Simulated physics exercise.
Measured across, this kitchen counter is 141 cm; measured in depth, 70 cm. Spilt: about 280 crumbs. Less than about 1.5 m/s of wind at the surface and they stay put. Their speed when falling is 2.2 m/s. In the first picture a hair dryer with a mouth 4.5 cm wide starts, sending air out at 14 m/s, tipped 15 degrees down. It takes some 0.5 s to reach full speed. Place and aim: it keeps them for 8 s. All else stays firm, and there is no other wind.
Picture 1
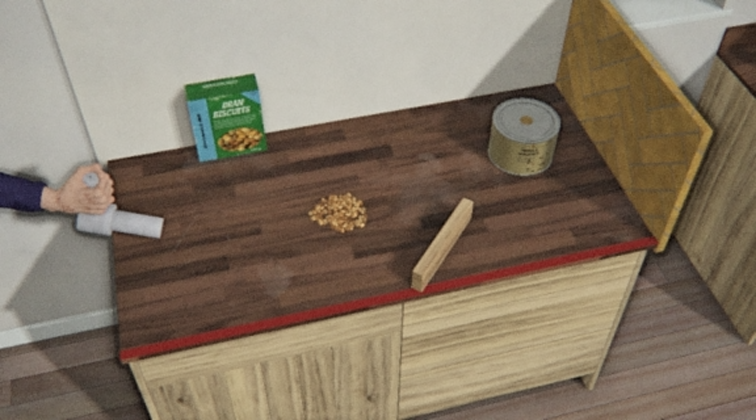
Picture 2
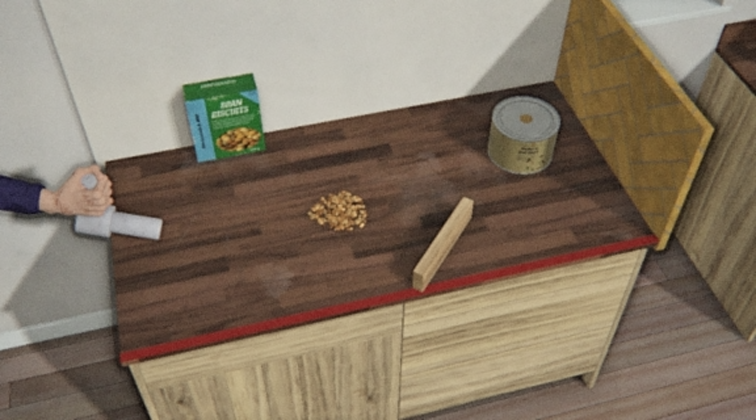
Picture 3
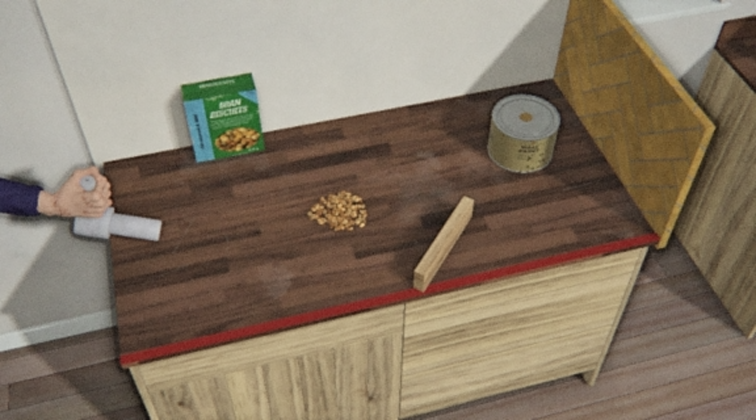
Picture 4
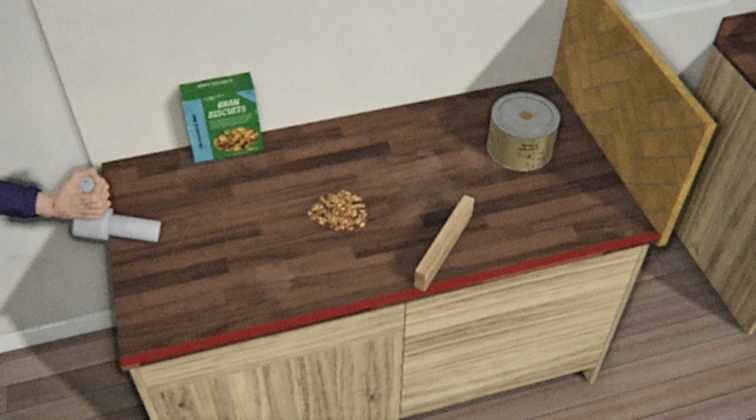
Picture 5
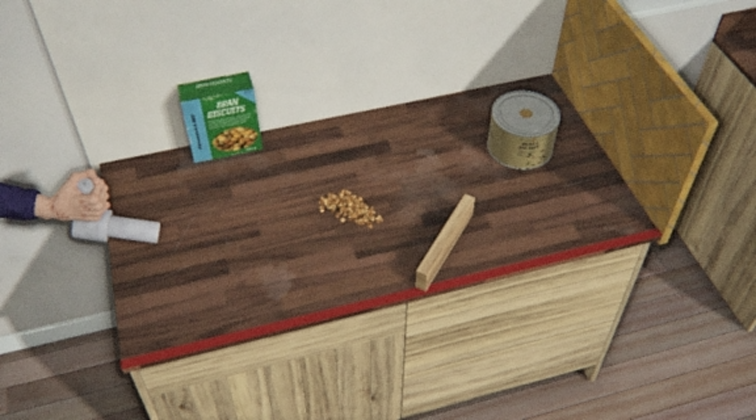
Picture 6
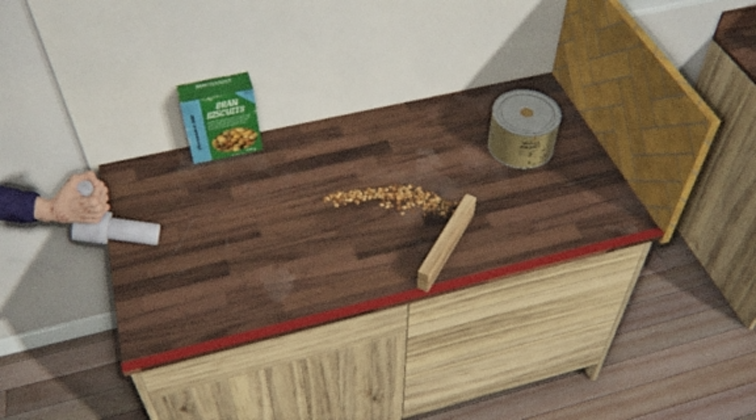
A kitchen counter with a dark wood-plank top and a red front edge is seen from above at an angle. A hand at the left holds a grey hair dryer pointing right toward a pile of golden-brown crumbs, with a green carton behind, a wooden board near the front edge and a tin at the right. The crumbs lie still at first, then spread rightward in a streak reaching the board, while the view drifts very slightly.
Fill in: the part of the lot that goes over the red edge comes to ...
A quarter or less.
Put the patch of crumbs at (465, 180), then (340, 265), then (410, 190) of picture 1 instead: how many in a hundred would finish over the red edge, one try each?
Taking the three spots in order, you'd get around 3 percent, 50 percent and 0 percent.
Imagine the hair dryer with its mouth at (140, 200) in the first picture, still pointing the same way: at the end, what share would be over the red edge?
My estimate is close to 40 percent.
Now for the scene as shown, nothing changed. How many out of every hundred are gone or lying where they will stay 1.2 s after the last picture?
Estimate: Close to 30 %.
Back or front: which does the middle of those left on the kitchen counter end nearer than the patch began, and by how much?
Toward the rear, roughly 25 cm.
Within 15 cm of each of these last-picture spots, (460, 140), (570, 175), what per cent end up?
First spot about 15 %, second about 10 %.
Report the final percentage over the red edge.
I'd estimate around 5 %.
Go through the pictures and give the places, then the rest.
In the first picture, the middle of the crumbs is near (341, 214), none has stirred yet and the mouth of the hair dryer is at (161, 228).
In the second picture, the middle of the crumbs is near (340, 212), none has stirred yet and the red edge is centred on (407, 298).
In the third picture, the middle of the crumbs is near (340, 212), none has stirred yet, the top of a board is at (445, 234) and the top of a carton is at (218, 87).
In the fourth picture, the middle of the crumbs is near (340, 211) and none has stirred yet.
In the fifth picture, the middle of the crumbs is near (352, 208), the farthest in sight from the hair dryer is at (381, 220) and about 50 % have left their places.
In the sixth picture, the middle of the crumbs is near (397, 195), the farthest in sight from the hair dryer is at (455, 203) and about 90 % have left their places.
Then, 1.2 s after the last picture, 5 % are over the red edge; the middle of those still in play is near (589, 130); 28 % have settled or left.
Then, 2.1 s after the last picture, 6 % are over the red edge; the middle of those still in play is near (580, 114); 40 % have settled or left.
Then, 4.0 s after the last picture, 6 % are over the red edge; the middle of those still in play is near (569, 103); 49 % have settled or left.
Then, 7.6 s after the last picture, at the end, 6 % are over the red edge; the middle of those still in play is near (565, 99).
